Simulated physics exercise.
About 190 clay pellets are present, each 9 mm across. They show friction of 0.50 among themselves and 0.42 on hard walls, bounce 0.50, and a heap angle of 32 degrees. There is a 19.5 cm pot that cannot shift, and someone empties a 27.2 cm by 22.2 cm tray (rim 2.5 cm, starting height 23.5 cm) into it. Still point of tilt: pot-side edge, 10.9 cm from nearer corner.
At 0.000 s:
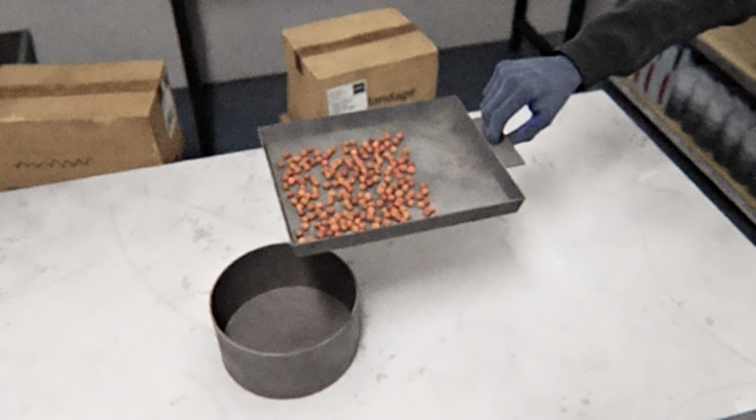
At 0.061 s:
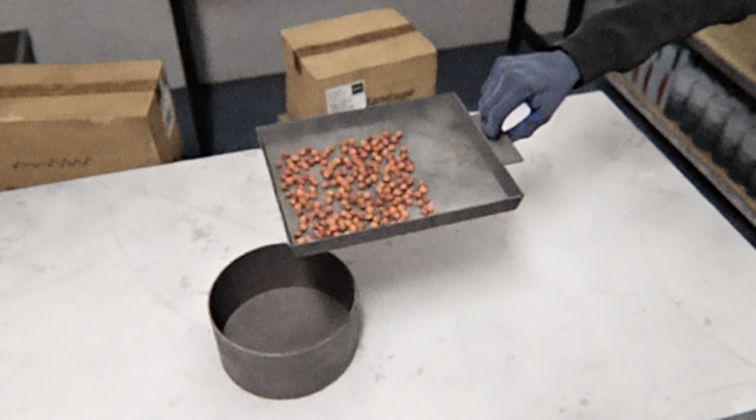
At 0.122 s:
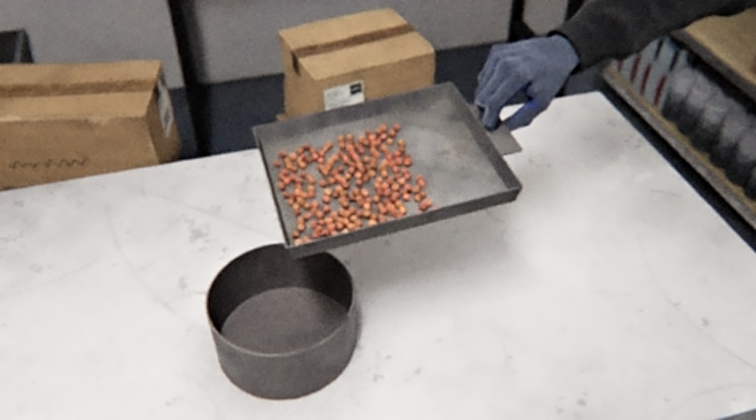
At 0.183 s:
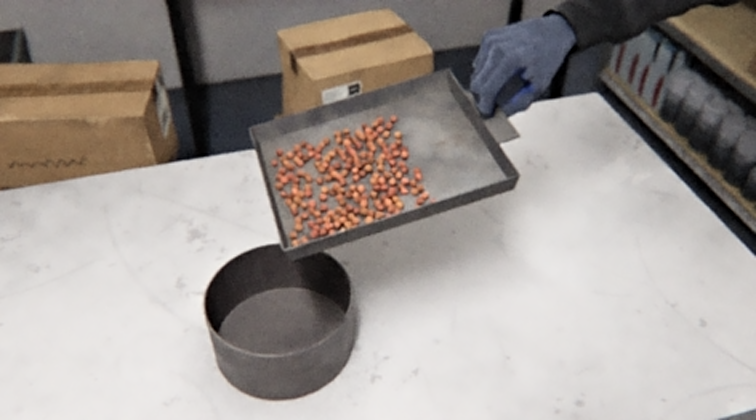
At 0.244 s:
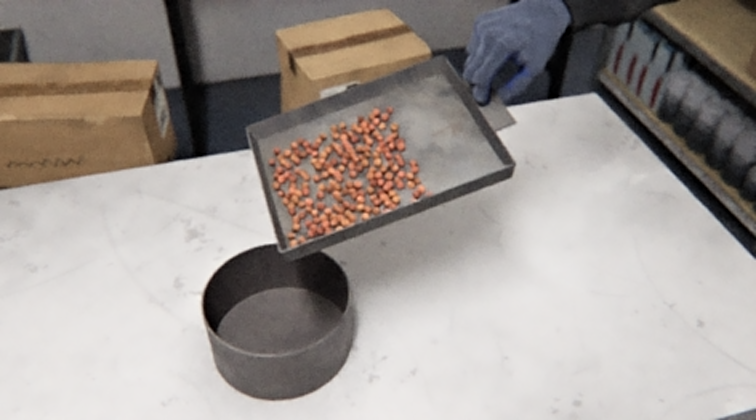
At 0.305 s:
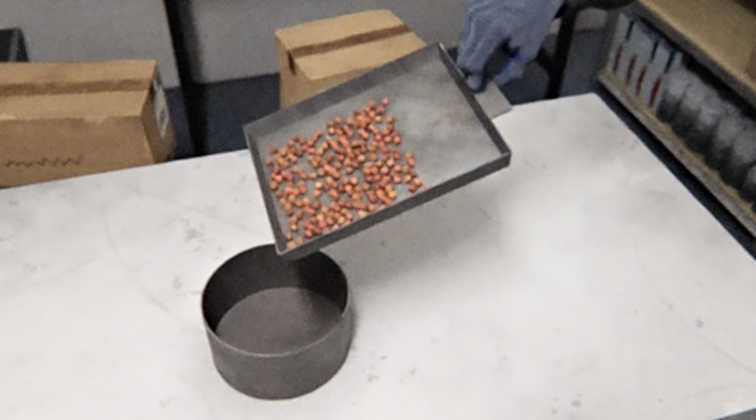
In this clip, a blue-gloved hand holds a dark metal tray of small reddish-brown pieces above a white table beside a round dark pot, then gradually raises the tray's right side, tilting it left while the pieces keep their grouping.
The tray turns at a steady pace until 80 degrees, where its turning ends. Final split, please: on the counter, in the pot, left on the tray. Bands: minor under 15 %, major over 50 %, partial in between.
Counter: Minor, pot: Minor, tray: Major.
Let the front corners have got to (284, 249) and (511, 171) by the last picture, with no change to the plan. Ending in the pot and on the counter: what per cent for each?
Pot 0 % / counter 0 %.
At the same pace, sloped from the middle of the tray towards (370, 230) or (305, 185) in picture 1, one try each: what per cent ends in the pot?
About 5 per cent on the first try and 0 per cent on the second.
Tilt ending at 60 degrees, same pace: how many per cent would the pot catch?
Pot share: About 0 per cent.
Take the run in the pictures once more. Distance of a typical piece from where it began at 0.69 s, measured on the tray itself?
It has moved some 5 cm from its start.
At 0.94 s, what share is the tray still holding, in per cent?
Some 100 per cent of the load.
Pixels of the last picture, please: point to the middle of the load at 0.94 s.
Approximately (285, 189) in the last view.
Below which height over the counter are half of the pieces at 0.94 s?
Roughly 28 centimetres.
Then, at 0.69 s, tilt 49 degrees; the tray holds 100 %, the pot 0 %.
Then, at 0.94 s, tilt 68 degrees; the tray holds 100 %, the pot 0 %.
After 1.30 s, tilt 80 degrees; the tray holds 100 %, the pot 0 %.
In the end, at 2.3 s, counter 0 %, pot 5 %, tray 95 %.
